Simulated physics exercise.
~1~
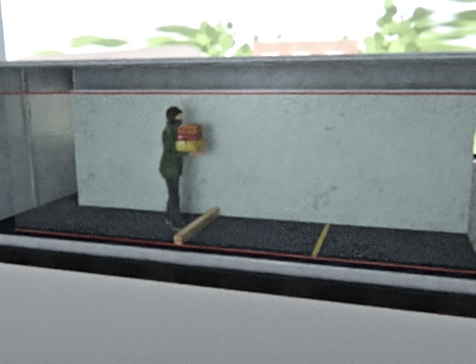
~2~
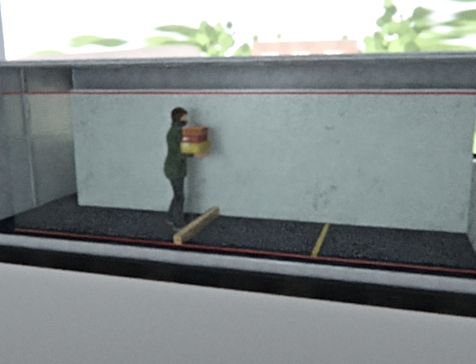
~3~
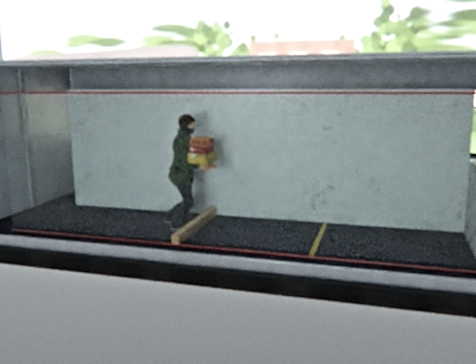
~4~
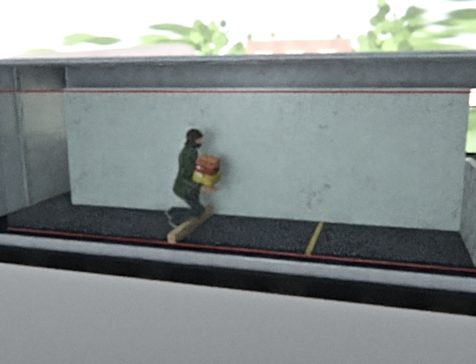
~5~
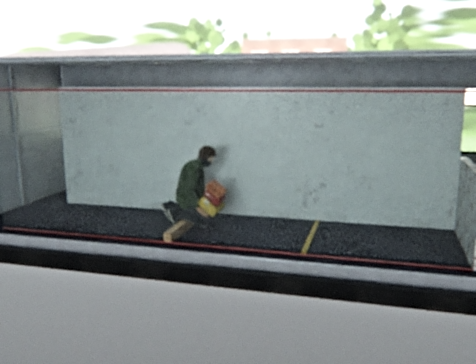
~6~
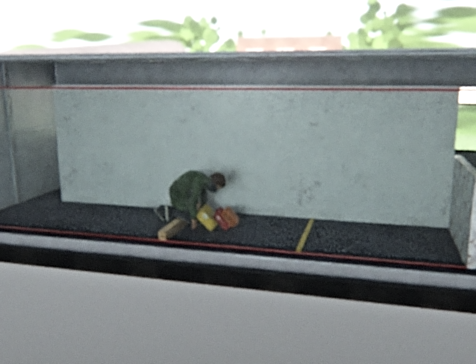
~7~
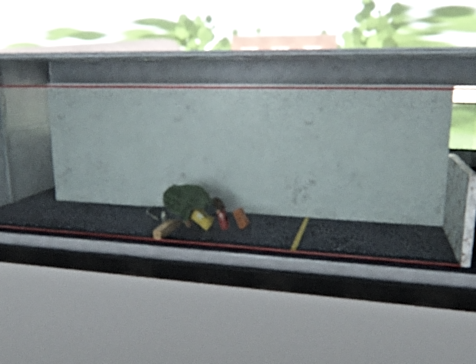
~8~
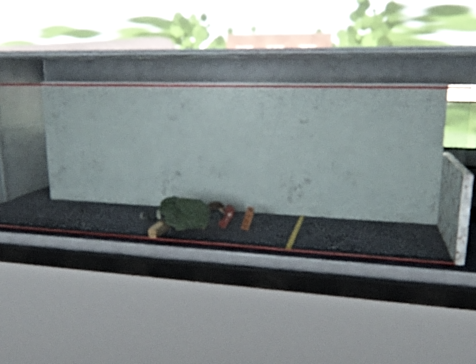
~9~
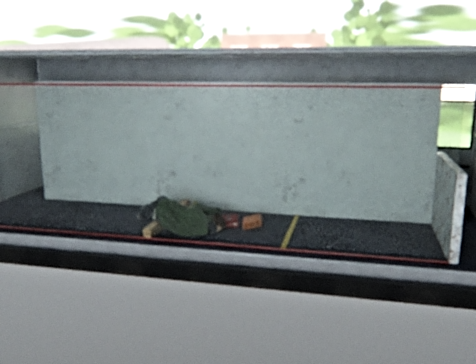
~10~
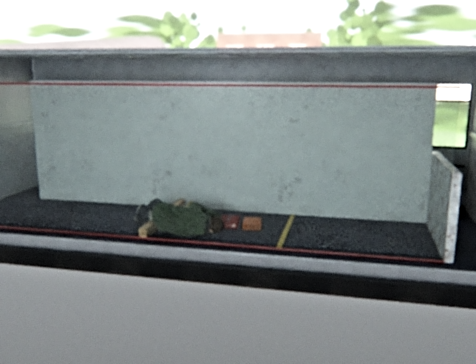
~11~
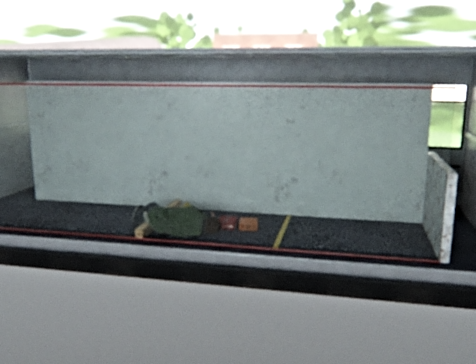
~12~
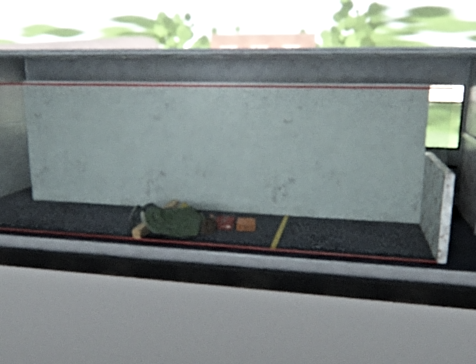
A person carrying stacked boxes pitches forward over a rail and lies flat, short of the yellow line.
